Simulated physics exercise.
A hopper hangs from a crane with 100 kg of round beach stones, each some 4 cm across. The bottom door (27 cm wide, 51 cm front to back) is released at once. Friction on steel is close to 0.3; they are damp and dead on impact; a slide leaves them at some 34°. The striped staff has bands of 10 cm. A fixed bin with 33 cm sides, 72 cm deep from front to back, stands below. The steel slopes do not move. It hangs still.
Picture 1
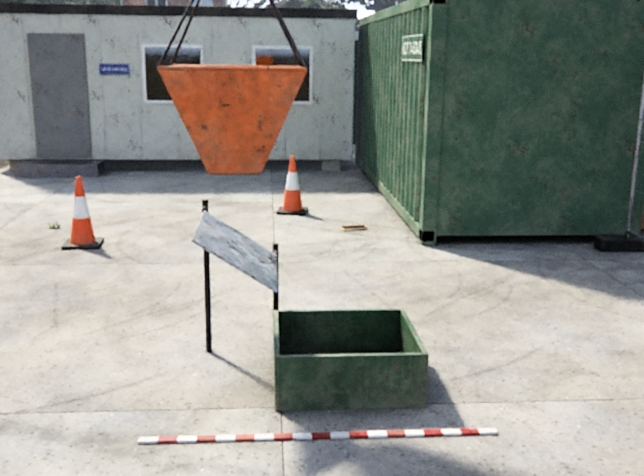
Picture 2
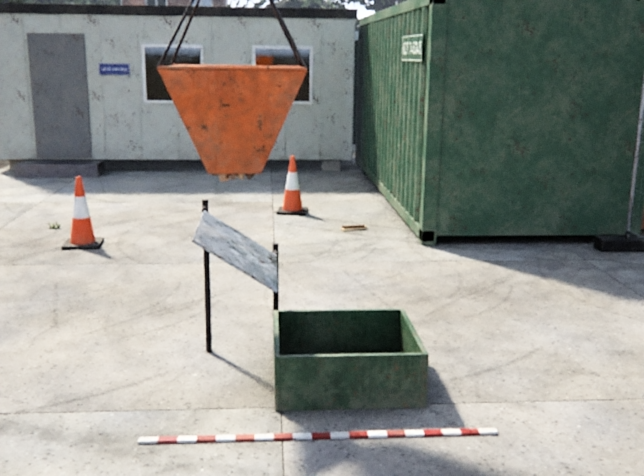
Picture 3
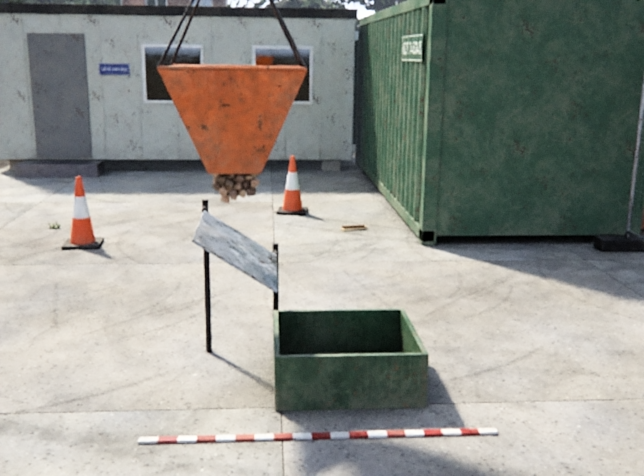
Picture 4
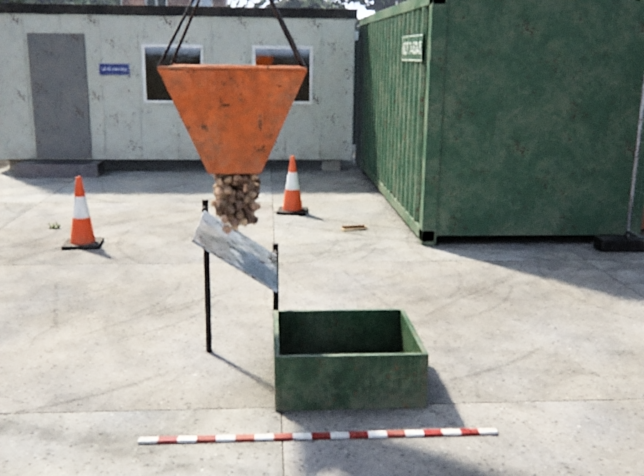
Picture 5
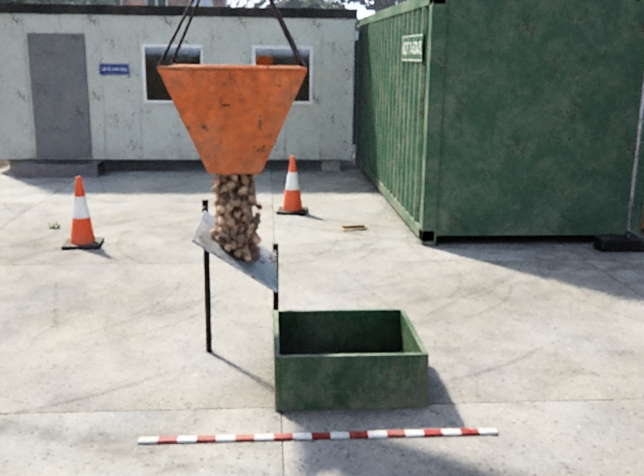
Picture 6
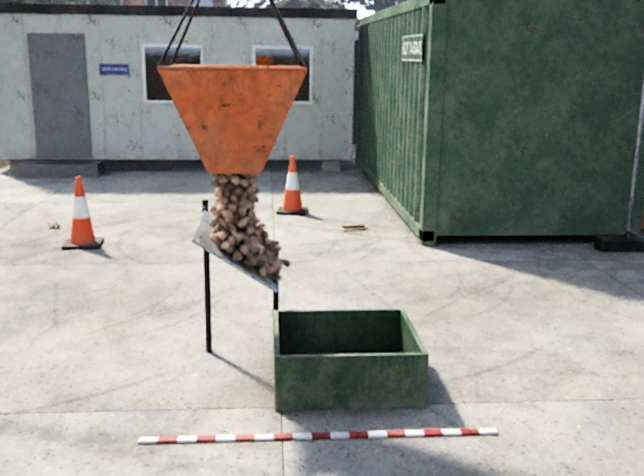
An orange hopper hangs still as brown stones pour from its bottom and slide down a sloped plate.
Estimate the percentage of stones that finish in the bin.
Close to 72 in a hundred.
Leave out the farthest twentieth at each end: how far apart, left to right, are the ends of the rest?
Roughly 70 cm.
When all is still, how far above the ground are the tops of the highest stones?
Some 20 cm high.
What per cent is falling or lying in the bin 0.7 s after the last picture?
Some 70 per cent.
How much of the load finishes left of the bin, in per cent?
Some 0 per cent of the load.
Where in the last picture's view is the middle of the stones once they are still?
Around (363, 370).
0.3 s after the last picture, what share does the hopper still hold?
It holds some 0 per cent.
Then, 0.3 s after the last picture, 0 % in the hopper, 39 % on the steel, 7 % falling or lying left of the bin, 44 % falling or lying in the bin, 10 % falling or lying beside or right of the bin; the stones farthest right are at (389, 365).
Then, 0.7 s after the last picture, 0 % in the hopper, 3 % on the steel, 2 % falling or lying left of the bin, 70 % falling or lying in the bin, 25 % falling or lying beside or right of the bin; the stones farthest right are at (427, 375).
Then, 1.3 s after the last picture, 0 % in the hopper, 2 % falling or lying left of the bin, 72 % falling or lying in the bin, 26 % falling or lying beside or right of the bin; the stones farthest right are at (504, 372).
Then, 2.2 s after the last picture, 0 % in the hopper, 2 % falling or lying left of the bin, 72 % falling or lying in the bin, 26 % falling or lying beside or right of the bin; the stones farthest right are at (513, 367).
Then, 4.1 s after the last picture, 0 % in the hopper, 2 % left of the bin, 72 % in the bin, 26 % beside or right of the bin; the stones farthest right are at (513, 367).
